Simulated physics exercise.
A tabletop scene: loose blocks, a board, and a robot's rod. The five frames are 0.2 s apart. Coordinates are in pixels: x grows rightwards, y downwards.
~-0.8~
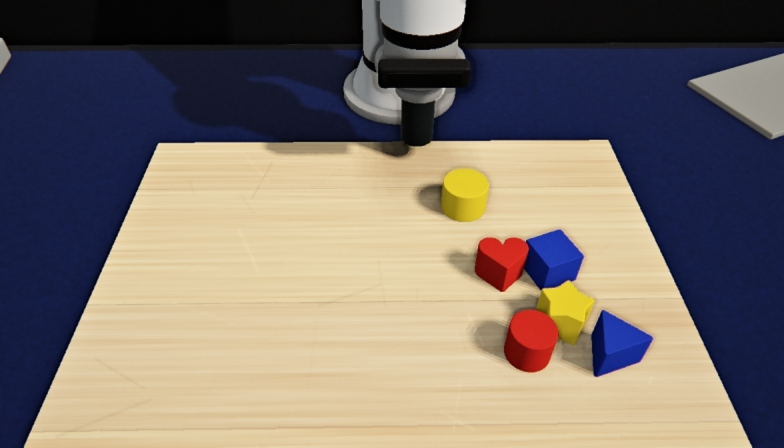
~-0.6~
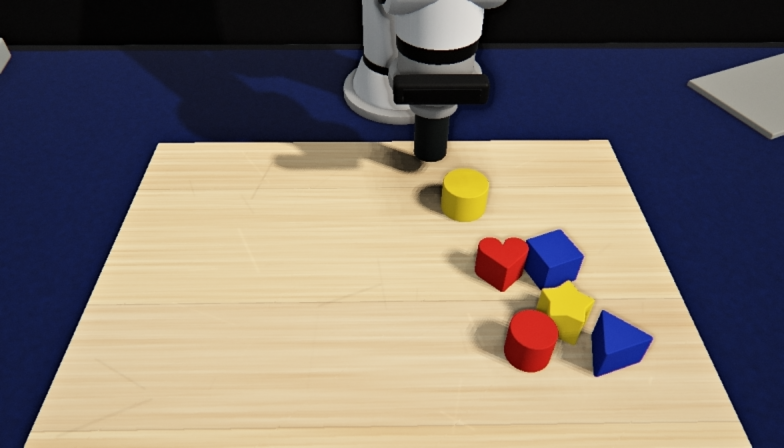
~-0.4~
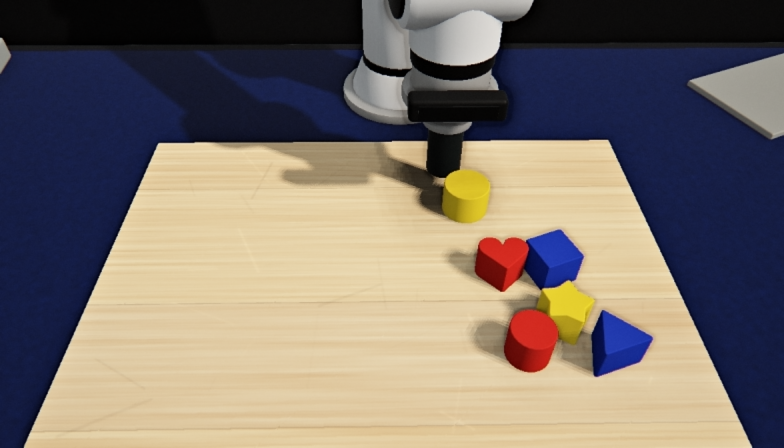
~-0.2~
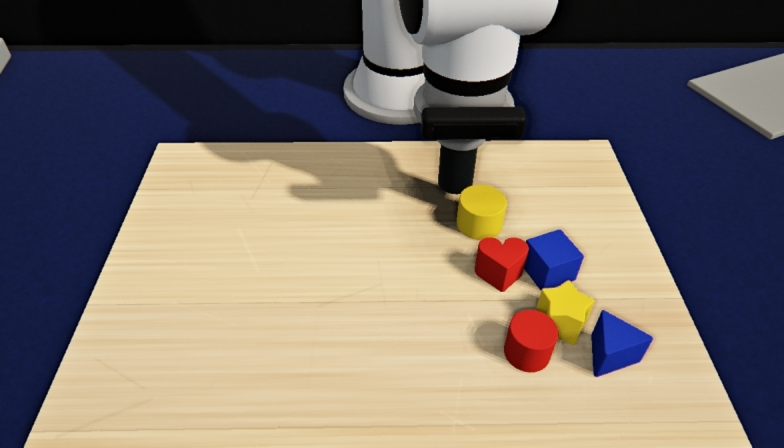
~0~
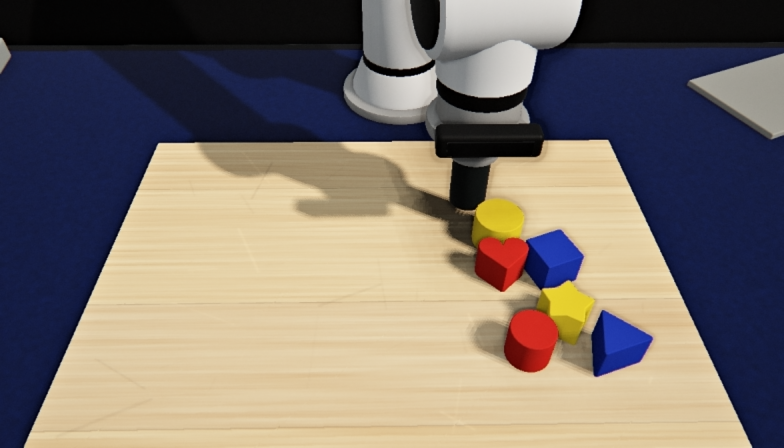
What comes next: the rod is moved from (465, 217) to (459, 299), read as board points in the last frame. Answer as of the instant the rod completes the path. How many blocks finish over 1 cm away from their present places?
When the path ends, I think you'll find two blocks out of place by more than 1 cm.
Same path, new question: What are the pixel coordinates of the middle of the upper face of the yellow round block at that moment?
I'd expect the centre of its top face to be at (510, 229).
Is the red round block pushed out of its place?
No
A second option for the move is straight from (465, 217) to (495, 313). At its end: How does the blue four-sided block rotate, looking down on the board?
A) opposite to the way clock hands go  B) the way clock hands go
A (opposite to the way clock hands go)
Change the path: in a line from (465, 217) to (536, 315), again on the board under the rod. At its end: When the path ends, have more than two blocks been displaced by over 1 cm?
Final answer: Yes.
The first path, step by step. One third of the way, rod (465, 224); yellow round block (509, 227); red heart (508, 257).
Two thirds of the way, rod (463, 251); yellow round block (510, 229); red heart (509, 259); blue four-sided block (559, 249).
At the end, rod (462, 281); yellow round block (510, 229); red heart (511, 262); red round block in place; blue four-sided block (559, 249).
